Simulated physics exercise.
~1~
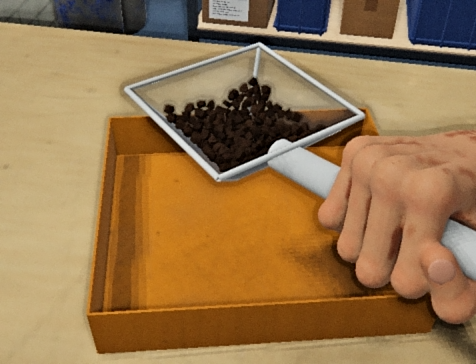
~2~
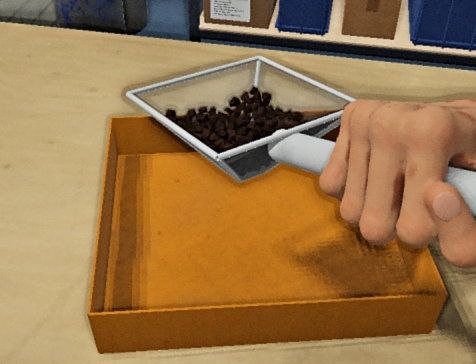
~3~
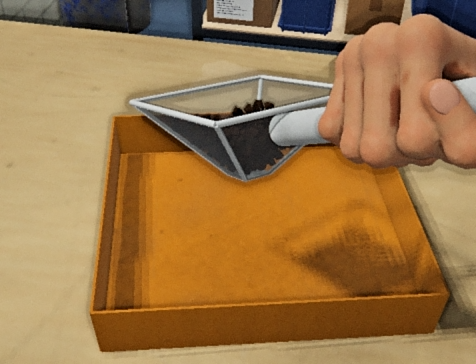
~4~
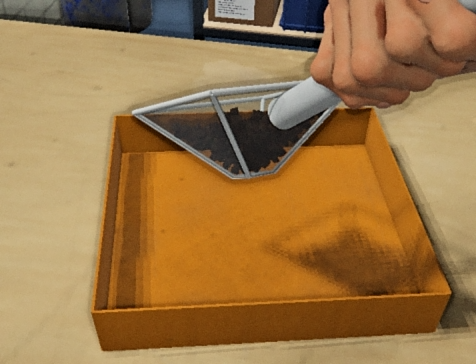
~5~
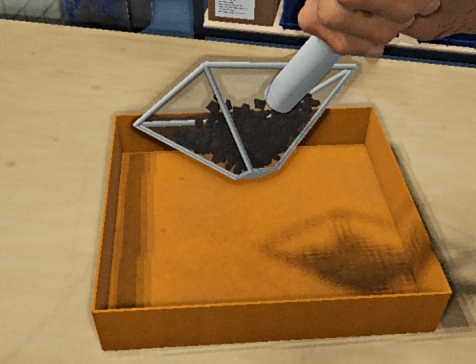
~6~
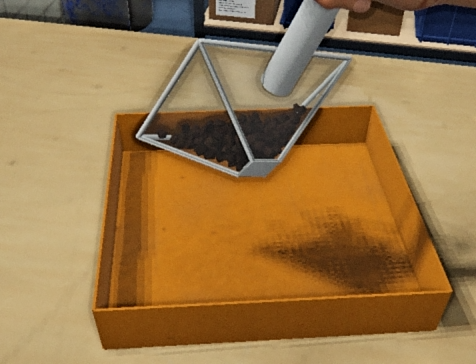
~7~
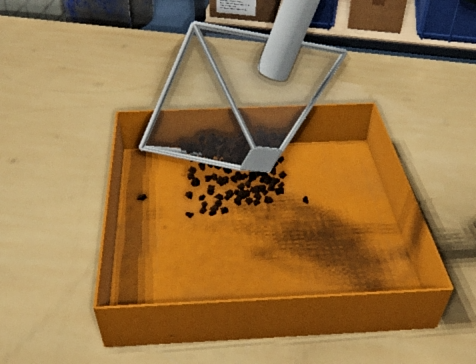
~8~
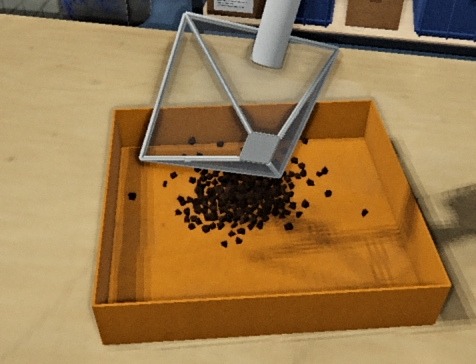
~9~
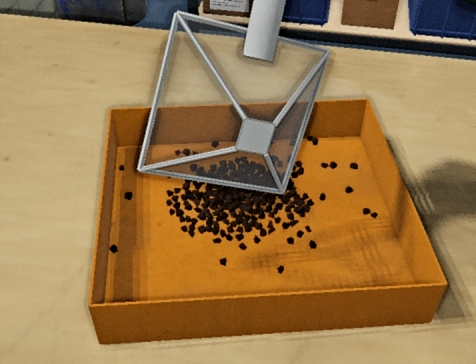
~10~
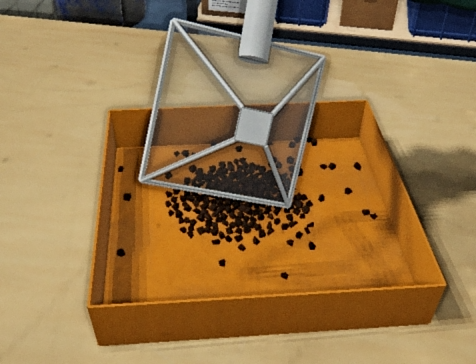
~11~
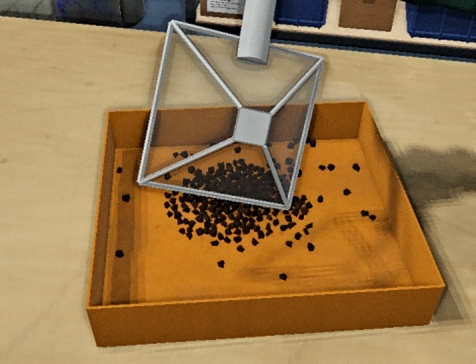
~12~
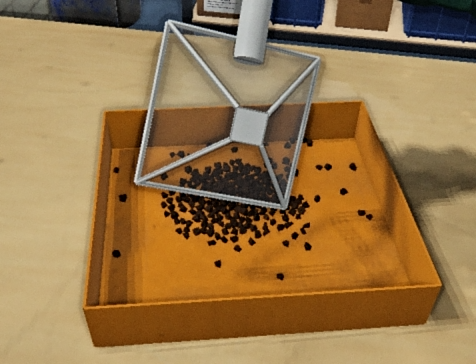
At the start, a hand holds a clear, square scoop with pale edges and a light handle, full of dark crumbs of soil, above the back of an orange tray on a wooden table. The scoop tips steadily forward, and the crumbs bunch toward its lower edge while none fall. As it steepens, the hand slips out of view at the top and the crumbs spill into the tray. They pile up and scatter, a few rolling outward. Finally the emptied scoop hangs still, tipped well over, above a loose, dark heap ringed by stray crumbs.
